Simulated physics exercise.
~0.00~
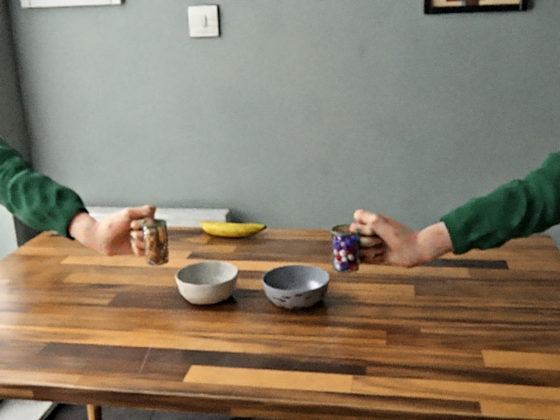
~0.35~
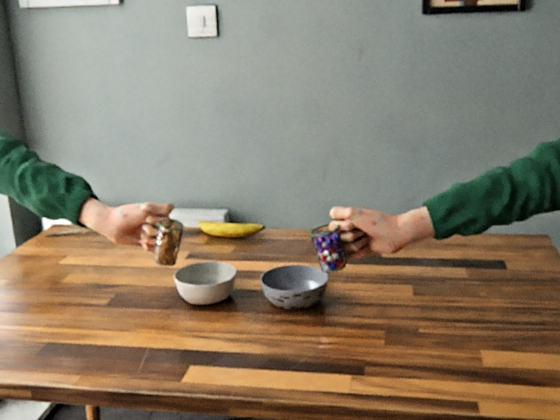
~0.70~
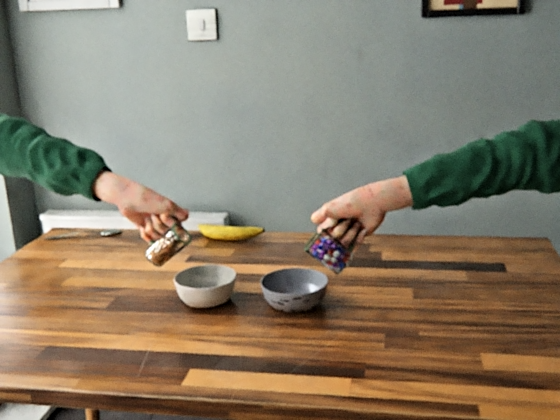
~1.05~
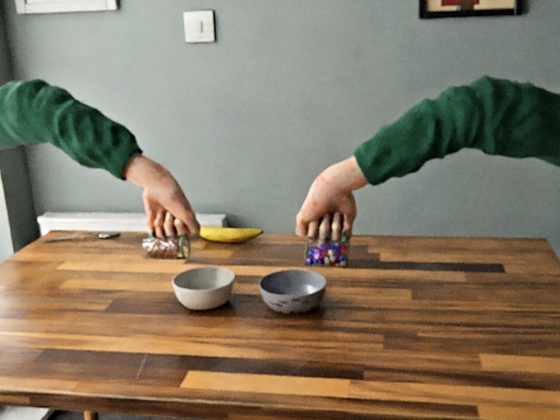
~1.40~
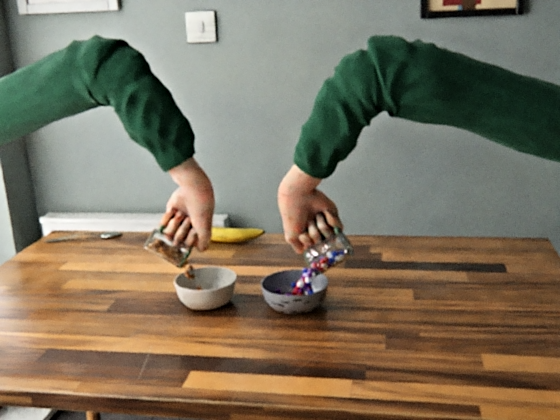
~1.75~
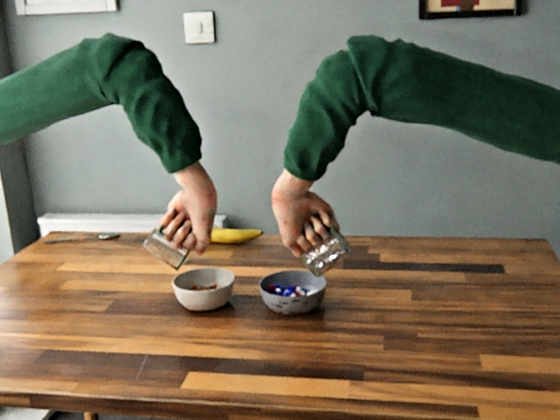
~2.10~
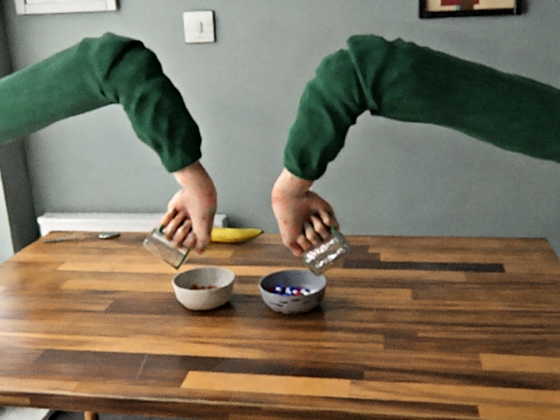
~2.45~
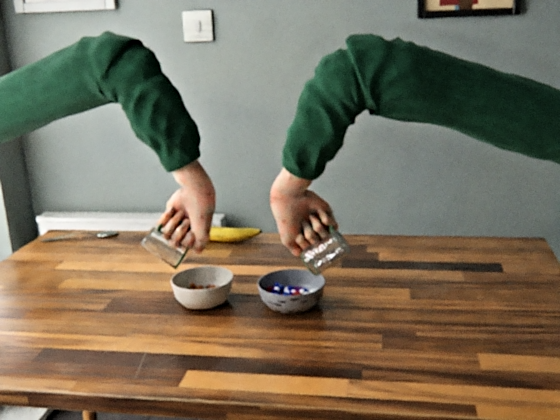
In the video, two hands in green sleeves hold small glass cups of little items above two bowls on a wooden table, a banana behind. The hands tip the cups over, pouring brownish pieces into the left bowl and colourful ones into the right, and everything ends up inside the bowls.
